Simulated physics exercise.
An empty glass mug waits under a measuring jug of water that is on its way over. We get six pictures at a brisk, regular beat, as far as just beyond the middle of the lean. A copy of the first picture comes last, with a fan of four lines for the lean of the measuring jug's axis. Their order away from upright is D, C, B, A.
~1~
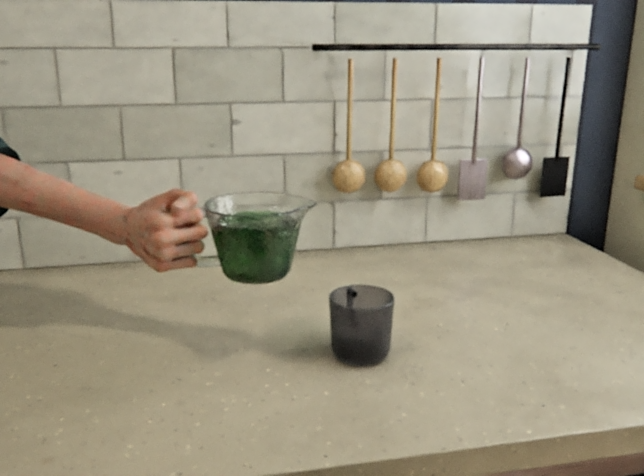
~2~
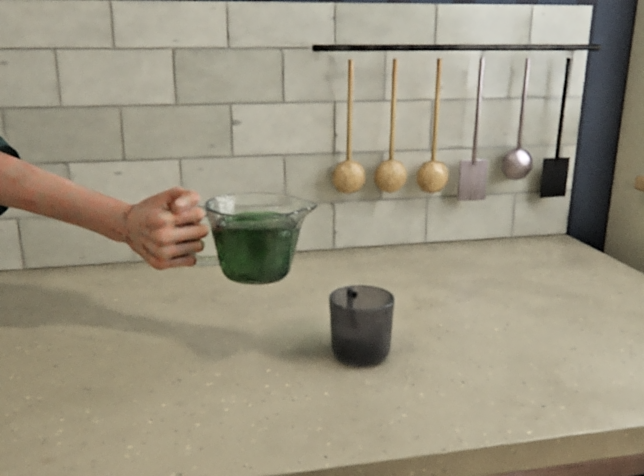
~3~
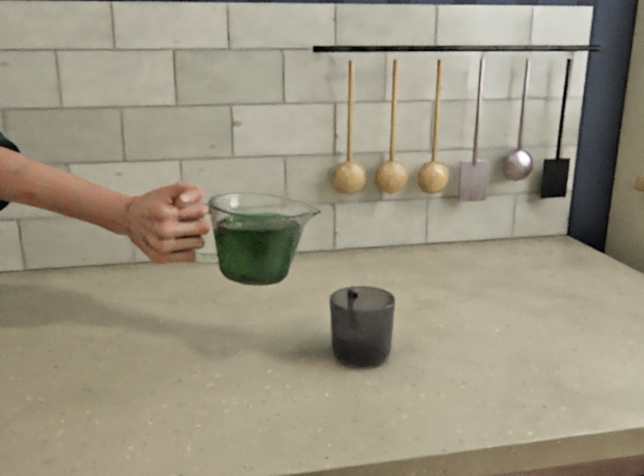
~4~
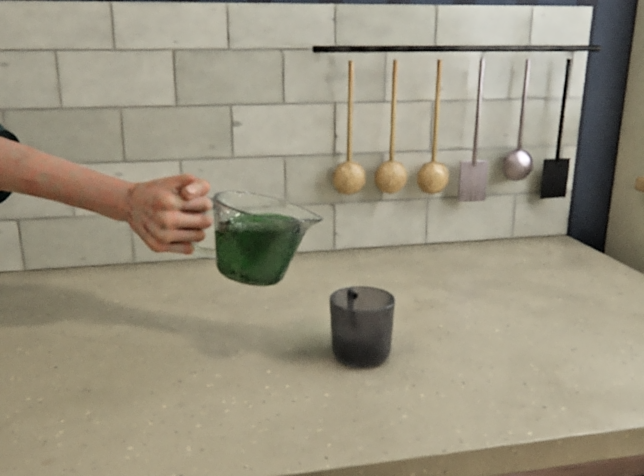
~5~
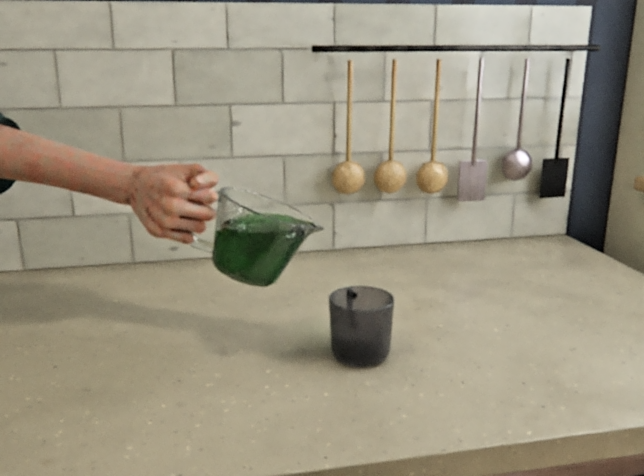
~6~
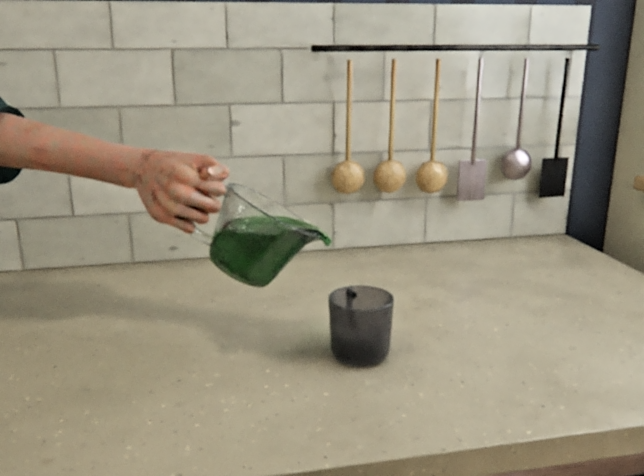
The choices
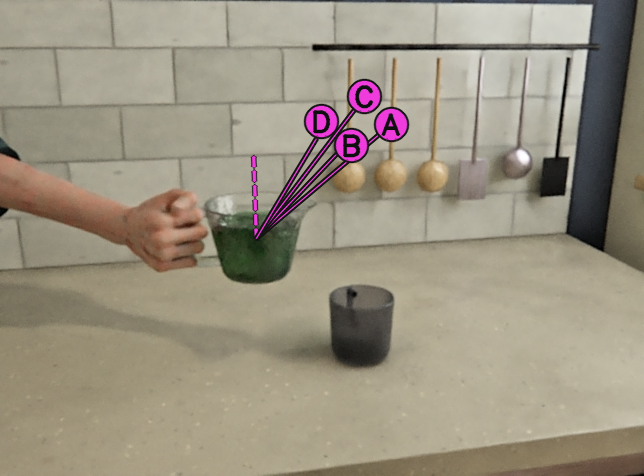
A hand held a clear measuring jug of green liquid above a counter, near a small dark cup, then gradually tilted it to the right until the liquid just came over the lip.
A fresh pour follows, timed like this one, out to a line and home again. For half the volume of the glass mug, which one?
The answer is mark B.
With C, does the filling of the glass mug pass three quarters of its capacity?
No.
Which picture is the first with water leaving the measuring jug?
In picture 6.
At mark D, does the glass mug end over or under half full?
Under.
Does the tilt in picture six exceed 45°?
No.
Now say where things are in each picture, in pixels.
In the first picture, upright, lip at (315, 203); rim of the glass mug round (362, 296); nothing has left yet.
In the second picture, upright, lip at (316, 205); nothing has left yet.
In the third picture, tipped about 6°, lip at (319, 211); nothing has left yet.
In the fourth picture, tipped about 13°, lip at (321, 218); nothing has left yet.
In the fifth picture, tipped about 22°, lip at (323, 227); nothing has left yet.
In the sixth picture, tipped about 31°, lip at (323, 237); water is over the lip, down to (326, 243).
In magenta, A at (378, 135); B at (336, 154); C at (354, 110); D at (316, 138).
With A, the glass mug ends with about 65 % of what it can hold.
With B, the glass mug ends with about 49 % of what it can hold.
With C, the glass mug ends with about 33 % of what it can hold.
With D, the glass mug ends with about 20 % of what it can hold.
